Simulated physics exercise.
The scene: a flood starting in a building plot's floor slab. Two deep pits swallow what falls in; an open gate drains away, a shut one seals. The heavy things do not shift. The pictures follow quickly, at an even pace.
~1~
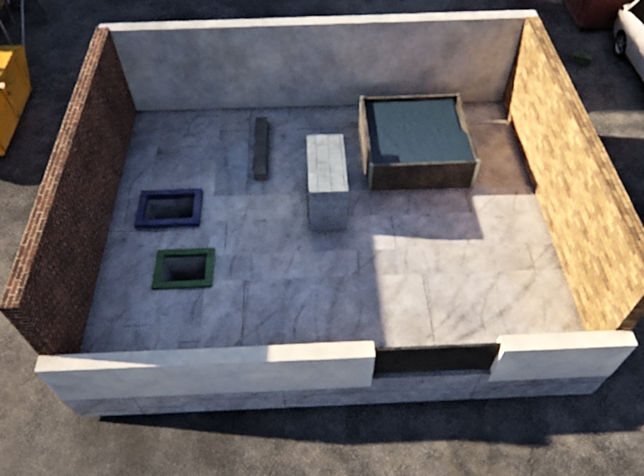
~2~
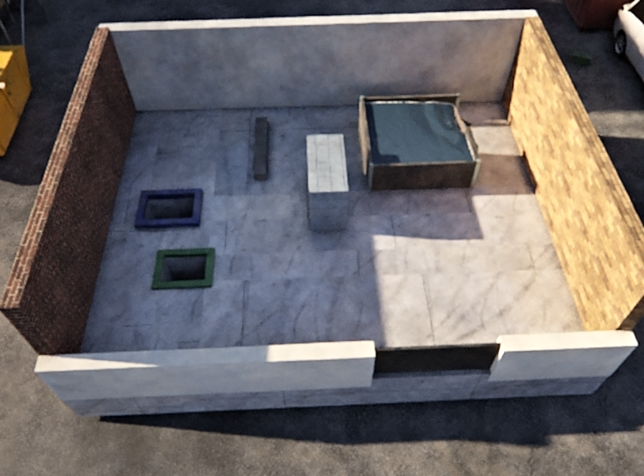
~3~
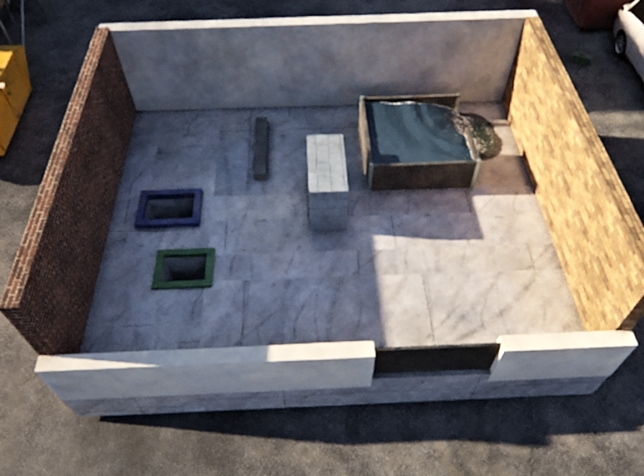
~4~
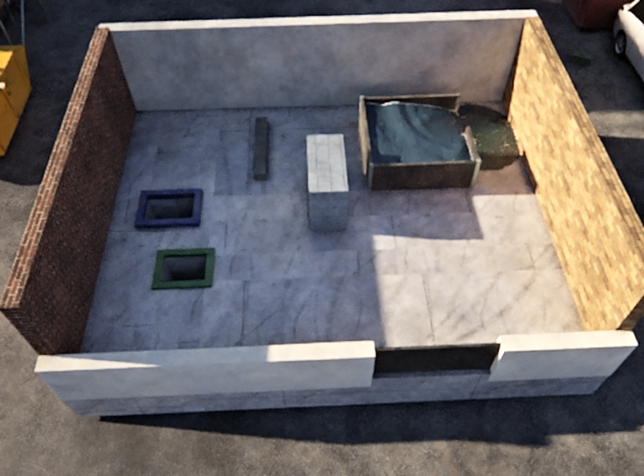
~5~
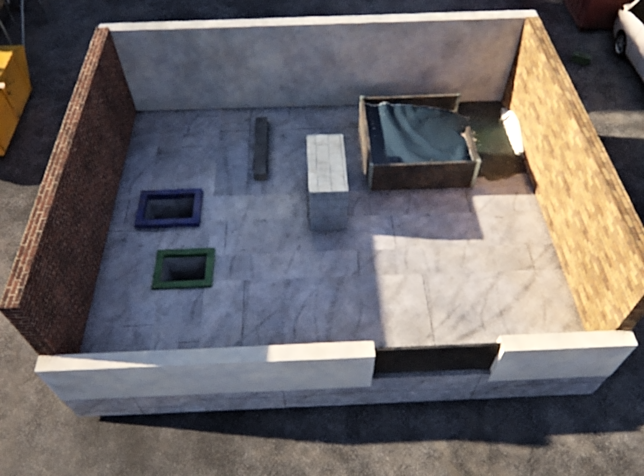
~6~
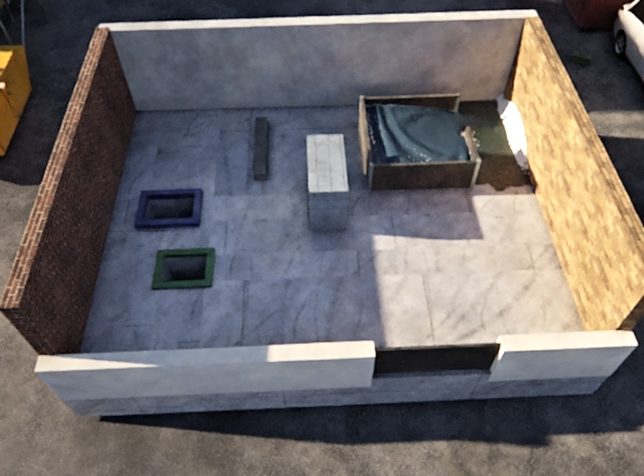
We see a walled plot with two framed pits and a tank of water, still at first; then water pours out through the tank's right side, spreads across the floor to the right-hand wall, and creeps slightly toward the viewer.
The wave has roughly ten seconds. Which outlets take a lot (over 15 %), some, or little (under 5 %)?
The gate takes less than 5 %; the blue pit takes less than 5 %; the green pit takes less than 5 %.
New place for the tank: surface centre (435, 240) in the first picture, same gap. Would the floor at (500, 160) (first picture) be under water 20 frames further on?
Verdict: Covered.
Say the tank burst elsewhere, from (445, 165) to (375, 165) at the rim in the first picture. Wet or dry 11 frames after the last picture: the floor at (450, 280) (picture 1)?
Verdict: Flooded.
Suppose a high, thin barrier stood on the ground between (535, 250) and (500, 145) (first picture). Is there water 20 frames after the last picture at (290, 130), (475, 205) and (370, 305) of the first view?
In that order: Covered, covered, not flooded.
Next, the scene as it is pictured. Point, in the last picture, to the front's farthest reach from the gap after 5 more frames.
Near (543, 236).
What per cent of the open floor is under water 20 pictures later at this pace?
About 35 per cent.
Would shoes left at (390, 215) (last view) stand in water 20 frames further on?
Answer: No water.
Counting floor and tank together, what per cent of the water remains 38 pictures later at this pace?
I make it 100 per cent.
A moment on, water covers 5 % of the floor; the gate 0 %, the blue pit 0 %, the green pit 0 %.
Next, water covers 15 % of the floor; the gate 0 %, the blue pit 0 %, the green pit 0 %.
Then, water covers 35 % of the floor; the gate 0 %, the blue pit 0 %, the green pit 0 %.
Later, water covers 60 % of the floor; the gate 0 %, the blue pit 0 %, the green pit 0 %.
In the end, water covers 95 % of the floor; the gate 0 %, the blue pit 0 %, the green pit 0 %.
